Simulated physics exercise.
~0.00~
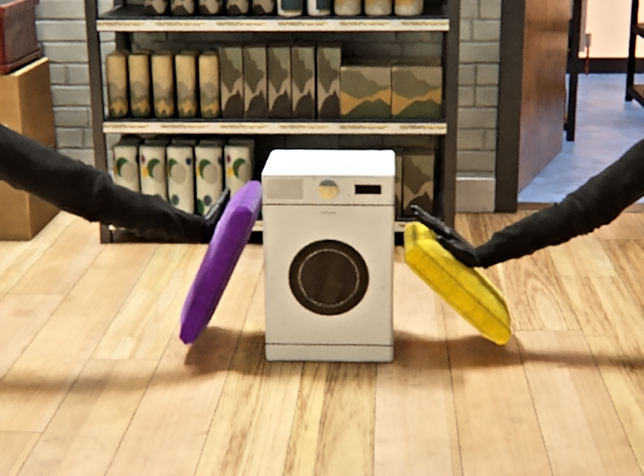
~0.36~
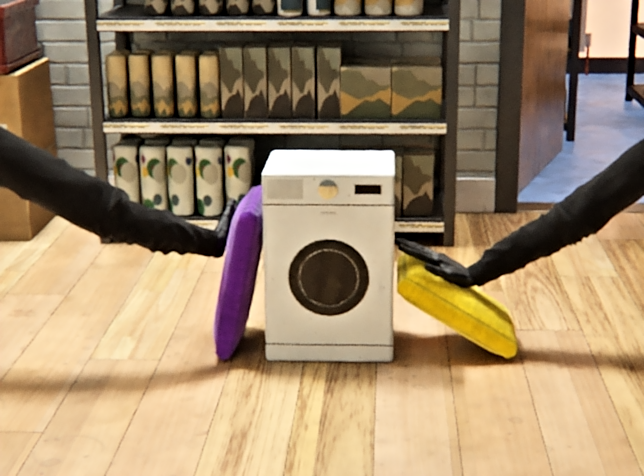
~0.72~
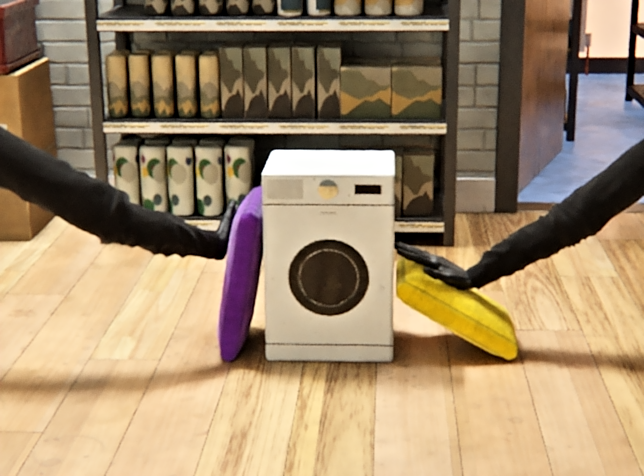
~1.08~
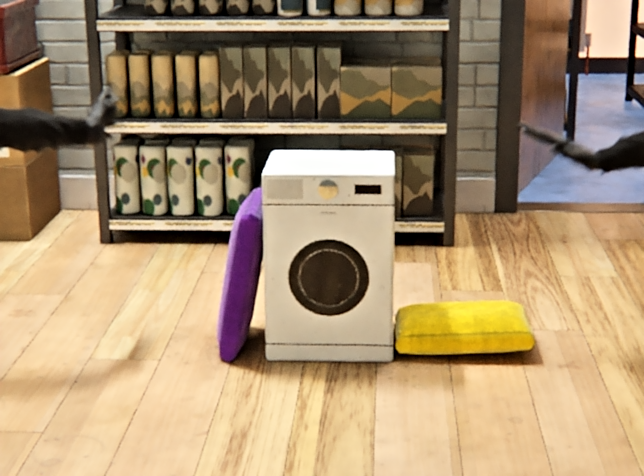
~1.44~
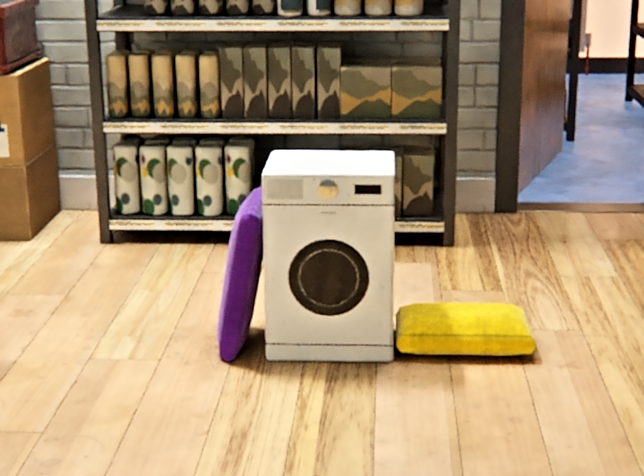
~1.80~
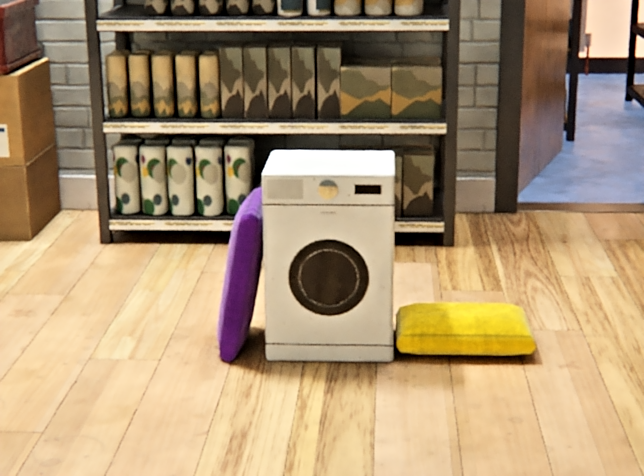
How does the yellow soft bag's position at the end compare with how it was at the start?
At the start the yellow soft bag was held up at a slant against the right side of the white machine, but by the end it lay lower, flat on the floor beside it.
